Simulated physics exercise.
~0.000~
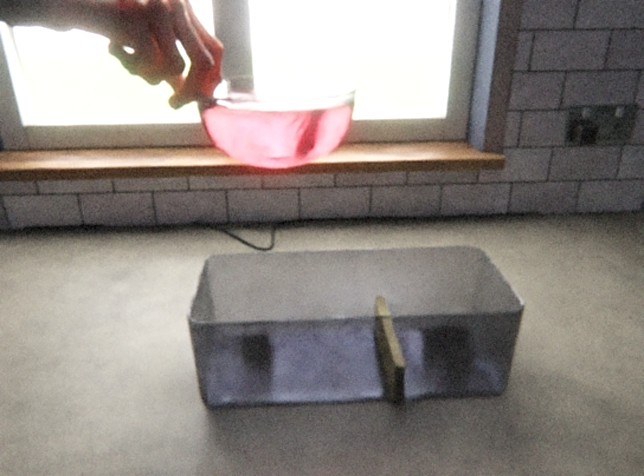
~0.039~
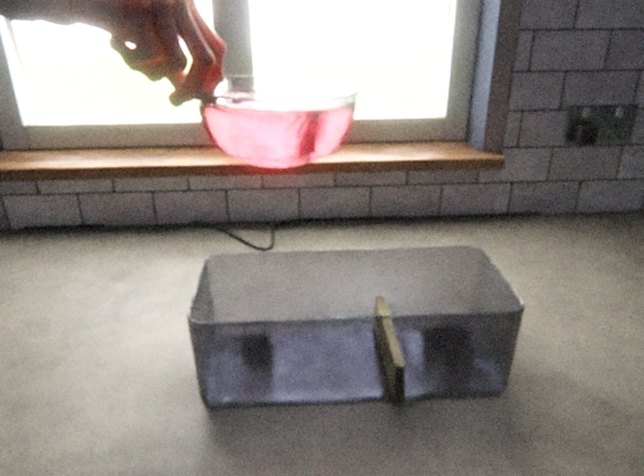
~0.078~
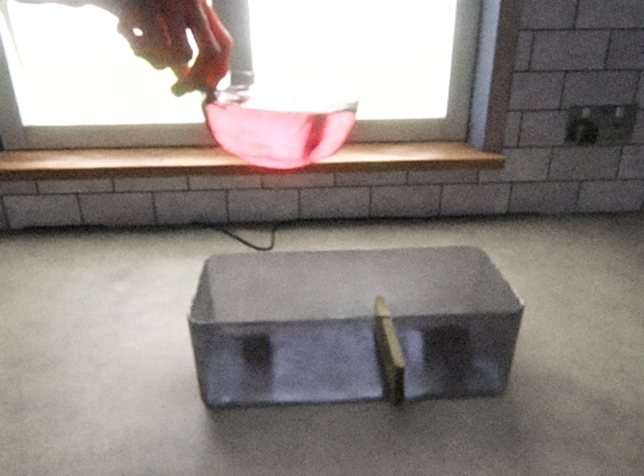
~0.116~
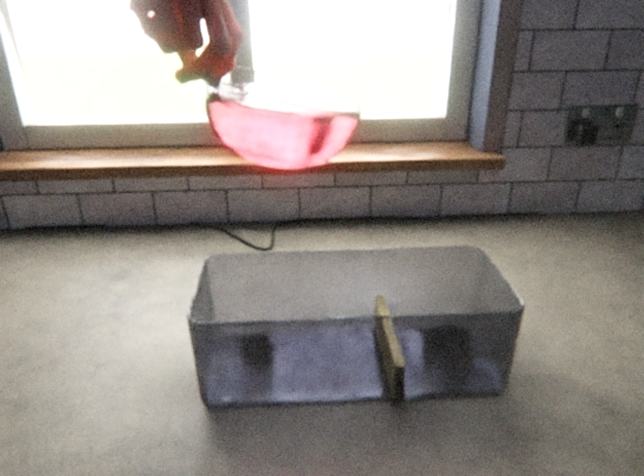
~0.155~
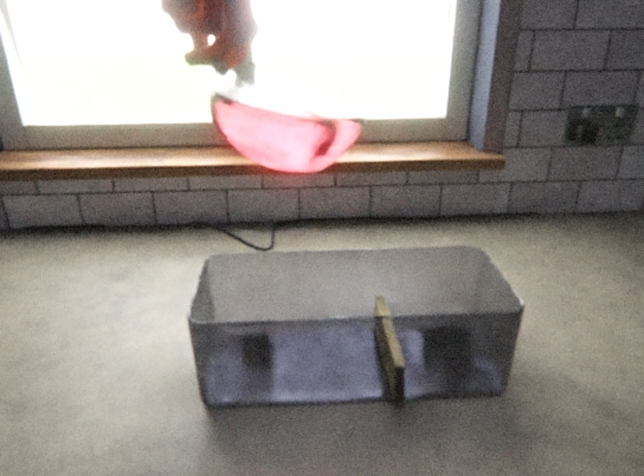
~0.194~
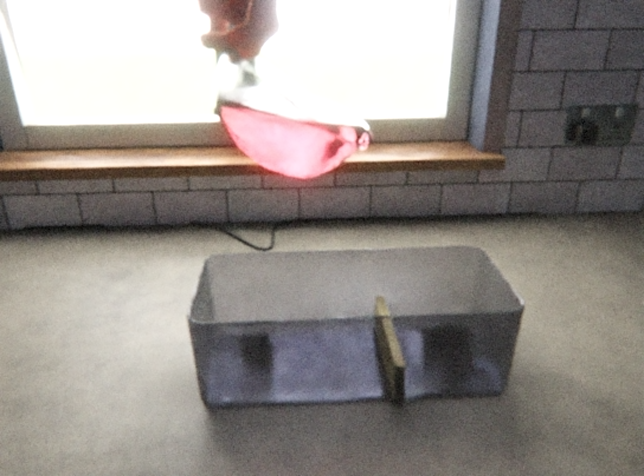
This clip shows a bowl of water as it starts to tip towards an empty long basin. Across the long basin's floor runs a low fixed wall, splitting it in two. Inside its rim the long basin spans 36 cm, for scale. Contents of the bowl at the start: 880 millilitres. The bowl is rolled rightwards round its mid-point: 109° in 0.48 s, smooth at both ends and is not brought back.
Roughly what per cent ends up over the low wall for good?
About 46 in every hundred.
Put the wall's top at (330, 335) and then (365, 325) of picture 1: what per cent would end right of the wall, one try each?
In turn about 70 and 65 per cent.
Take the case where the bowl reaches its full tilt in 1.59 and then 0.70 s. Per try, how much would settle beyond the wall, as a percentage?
The first try gives around 80 percent, the second around 60 percent.
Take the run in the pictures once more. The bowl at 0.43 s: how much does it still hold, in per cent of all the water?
Still held: Roughly 6 % of the total.
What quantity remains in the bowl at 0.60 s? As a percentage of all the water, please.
Close to 0 percent of the total.
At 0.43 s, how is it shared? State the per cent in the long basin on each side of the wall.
Left side near 3, right side near 32.
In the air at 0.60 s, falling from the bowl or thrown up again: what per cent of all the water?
Around 18 percent of it is airborne.
By 0.43 s the tilt is 106° and 6 per cent is still to pour, 3 is left of the wall and 33 right of it.
By 0.60 s the tilt is 109° and 0 per cent is still to pour, 36 is left of the wall and 46 right of it.
By 0.78 s the tilt is 109° and 1 per cent is still to pour, 38 is left of the wall and 39 right of it.
By 0.98 s the tilt is 109° and 0 per cent is still to pour, 47 is left of the wall and 47 right of it.
At rest 49 per cent lies left of the wall, 46 right of it and 6 outside.
